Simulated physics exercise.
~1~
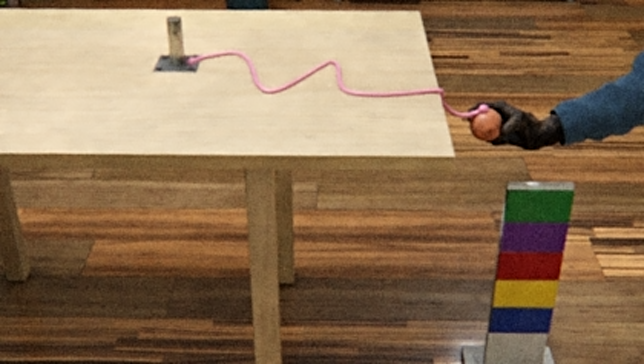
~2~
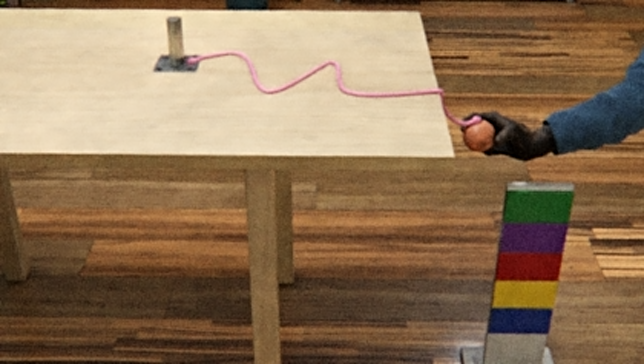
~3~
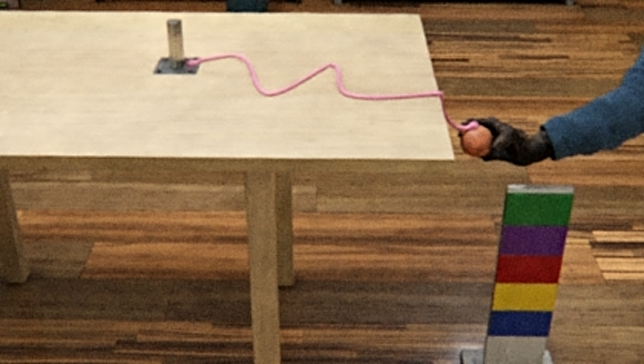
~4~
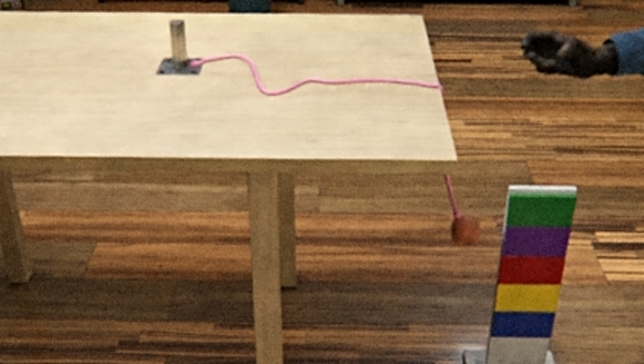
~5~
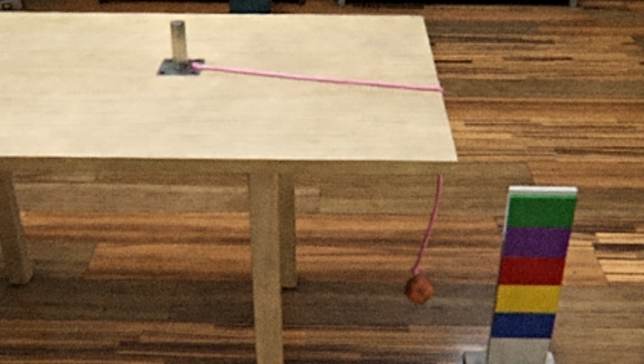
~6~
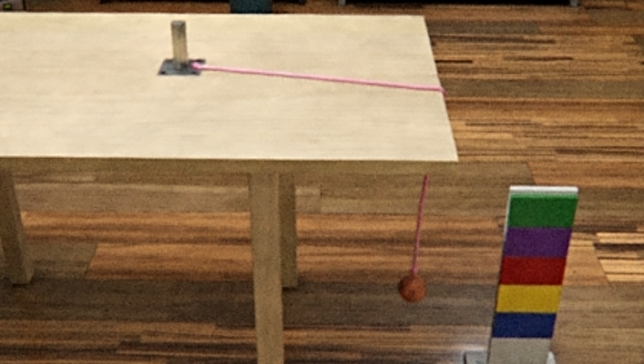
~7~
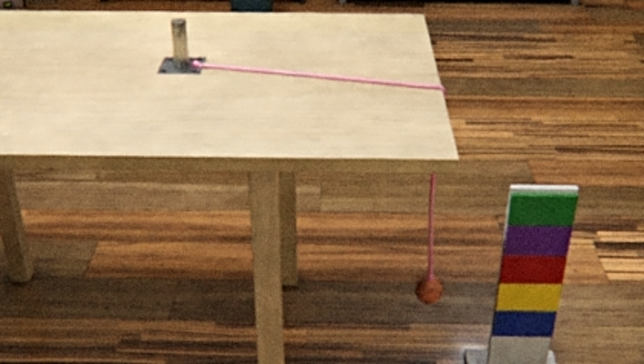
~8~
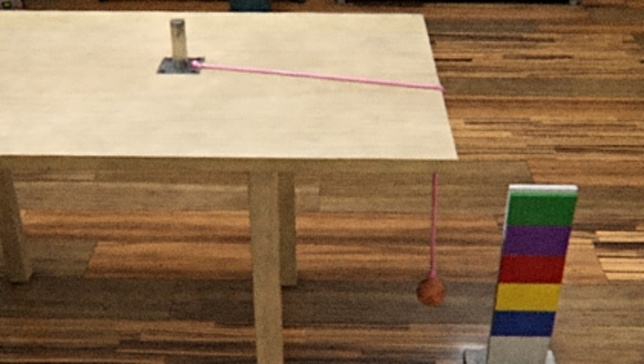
An orange ball drops from a gloved hand, swings, and hangs level with the yellow band.
